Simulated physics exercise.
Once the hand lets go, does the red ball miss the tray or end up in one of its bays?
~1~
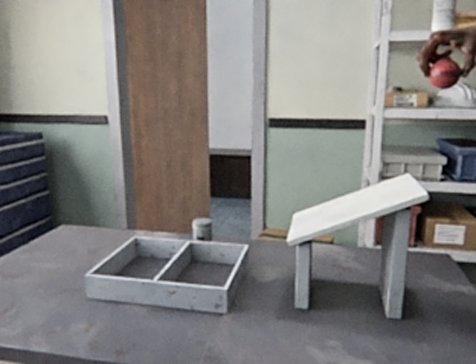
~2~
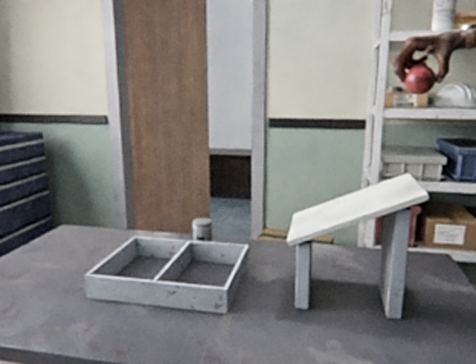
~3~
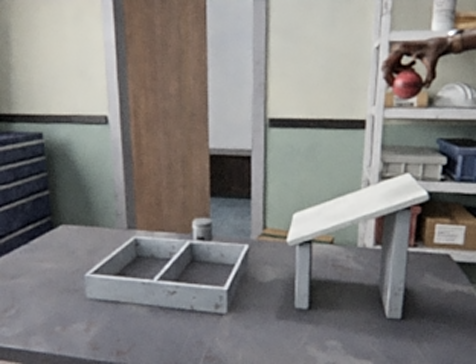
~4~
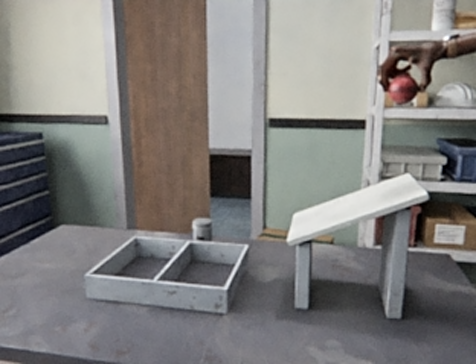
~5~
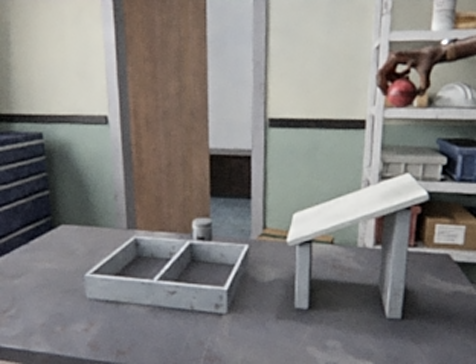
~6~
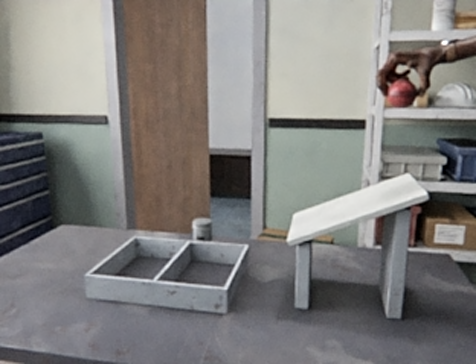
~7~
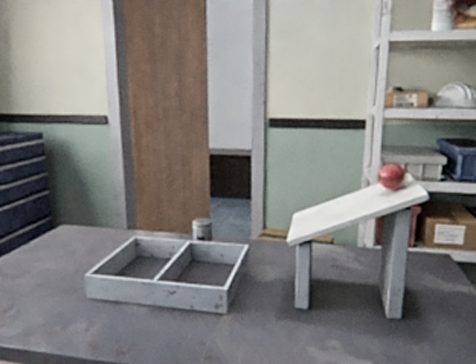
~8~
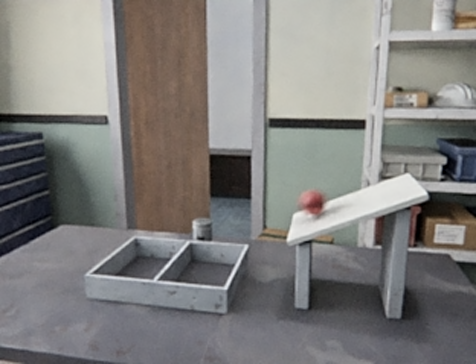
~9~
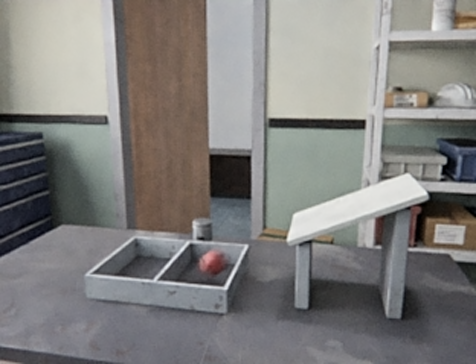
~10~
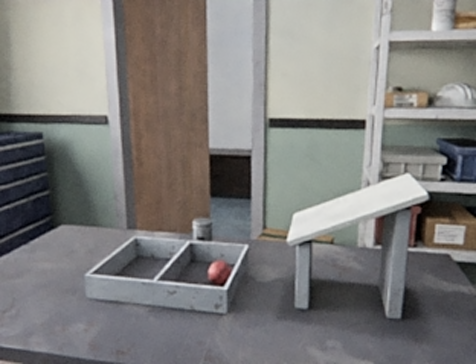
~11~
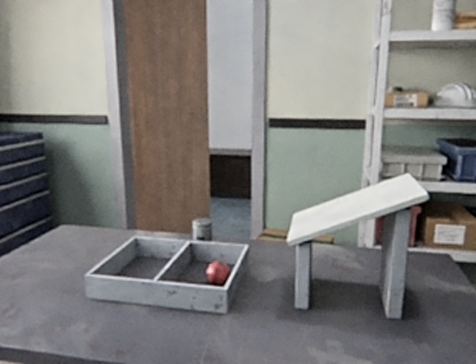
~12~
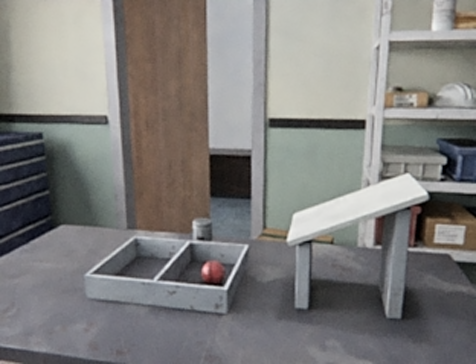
The red ball ends up in one of the bays. It comes to rest in the nearer one, on the side next to the slanted board.
